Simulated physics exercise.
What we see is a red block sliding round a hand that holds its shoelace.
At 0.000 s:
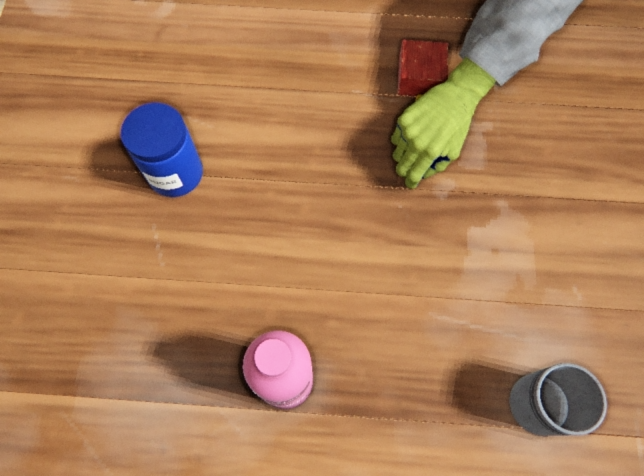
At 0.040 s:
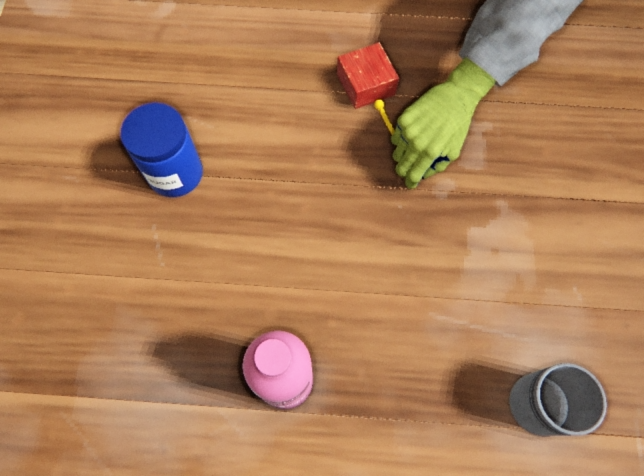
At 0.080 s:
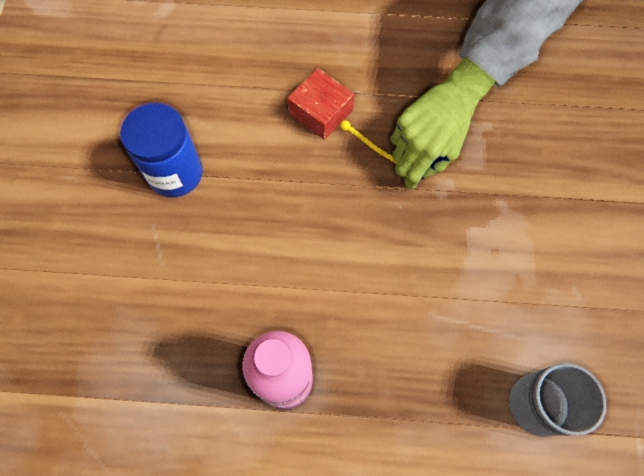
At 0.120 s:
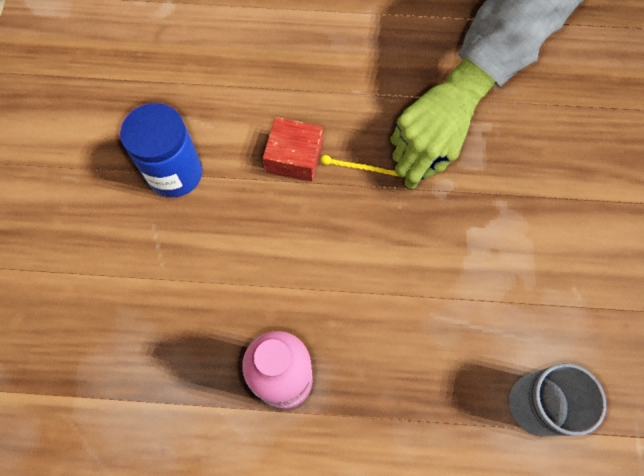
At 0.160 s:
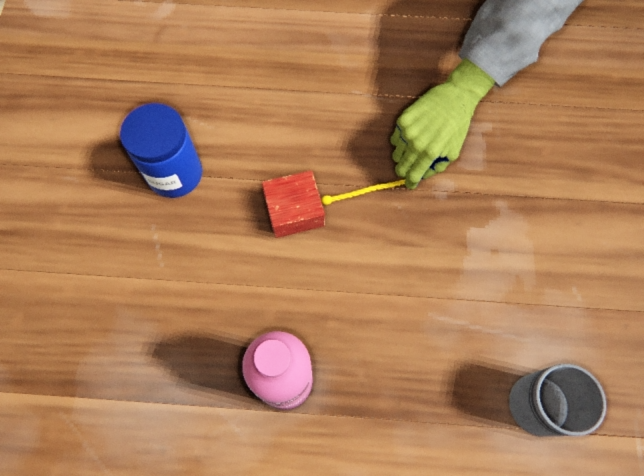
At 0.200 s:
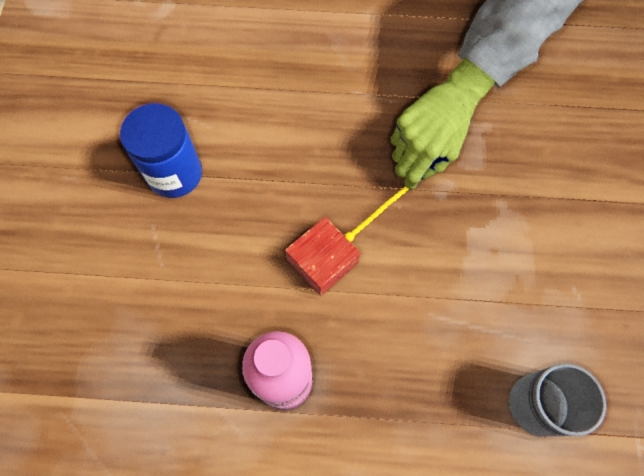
A green-gloved hand held a yellow shoelace while the red block on its end slid anticlockwise around it, passing to the right of a blue jar and curving down toward a pink bottle.
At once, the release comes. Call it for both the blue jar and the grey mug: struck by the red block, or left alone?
Blue jar: Left alone; grey mug: Struck.
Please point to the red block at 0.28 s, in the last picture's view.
About (426, 334).
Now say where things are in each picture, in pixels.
Red block (425, 60); blue jar (152, 129); grey mug (572, 398); pink bottle (273, 357), in the first frame.
Red block (368, 67), in the second frame.
Red block (321, 95), in the third frame.
Red block (293, 142), in the fourth frame.
Red block (293, 198), in the fifth frame.
Red block (323, 251); blue jar (151, 130); grey mug (571, 399); pink bottle (272, 358); going round anticlockwise, in the sixth frame.
After 0.28 s, block near (426, 335).
After 0.40 s, block near (491, 398); grey mug pushed aside.
In the end, block near (492, 403); grey mug pushed aside. The blue jar escapes it and the grey mug is struck.
